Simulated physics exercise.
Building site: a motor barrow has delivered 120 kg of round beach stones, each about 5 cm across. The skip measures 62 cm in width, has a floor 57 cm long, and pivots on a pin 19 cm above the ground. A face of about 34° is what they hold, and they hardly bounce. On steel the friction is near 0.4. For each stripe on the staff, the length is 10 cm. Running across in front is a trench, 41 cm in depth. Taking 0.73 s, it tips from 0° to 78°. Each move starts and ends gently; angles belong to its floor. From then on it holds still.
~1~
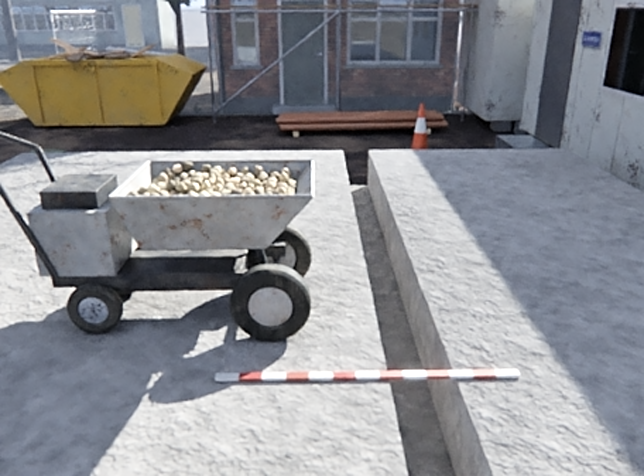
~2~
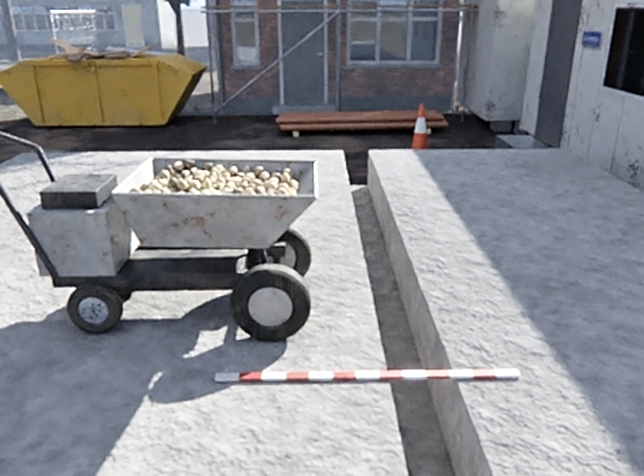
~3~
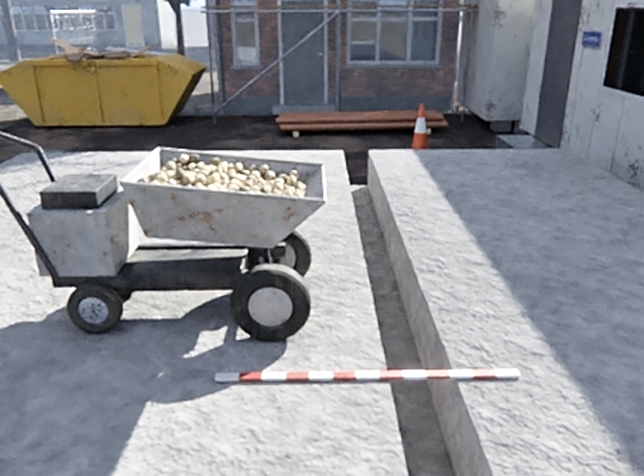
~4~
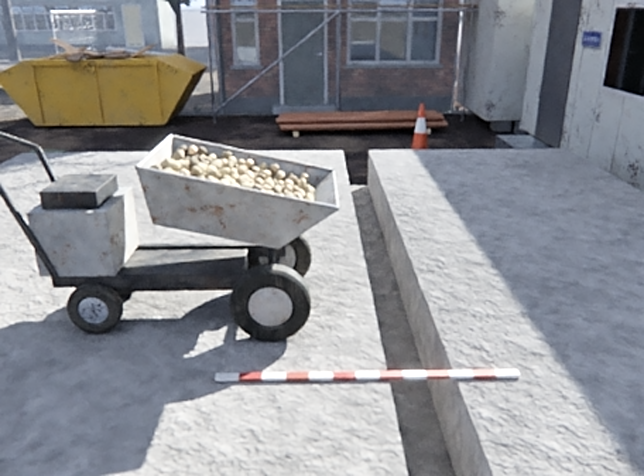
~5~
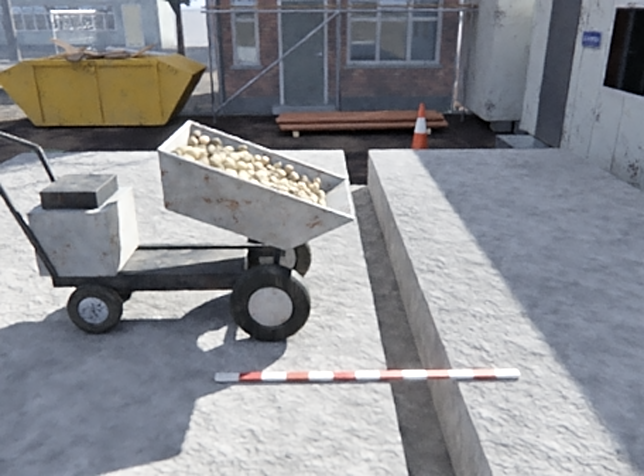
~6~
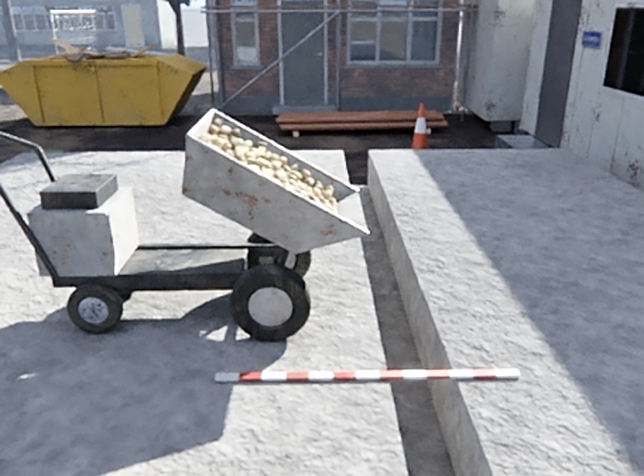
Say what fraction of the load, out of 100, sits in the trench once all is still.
About 63 out of 100.
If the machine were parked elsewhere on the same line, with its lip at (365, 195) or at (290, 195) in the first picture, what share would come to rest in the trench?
First spot about 10, second spot about 90 per cent.
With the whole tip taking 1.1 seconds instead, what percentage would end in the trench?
70 per cent.
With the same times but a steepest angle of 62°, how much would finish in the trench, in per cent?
Then roughly 50 percent.
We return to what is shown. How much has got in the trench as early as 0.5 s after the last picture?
Around 40 per cent of it, at that instant.
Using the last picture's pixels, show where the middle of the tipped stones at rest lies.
Somewhere around (416, 354) in the last picture.
Then, 0.2 s after the last picture the floor is at 66°, 100 % in the skip; the foremost stones are at (393, 277).
Then, 0.5 s after the last picture the floor is at 78°, 40 % in the skip, 41 % in the trench, 20 % past the trench; the foremost stones are at (479, 308).
Then, 0.9 s after the last picture the floor is at 78°, 1 % in the skip, 62 % in the trench, 37 % past the trench; the foremost stones are at (631, 310).
Then, 2.8 s after the last picture the floor is at 78°, 0 % in the skip, 63 % in the trench, 37 % past the trench; the foremost stones are past the picture's edge.
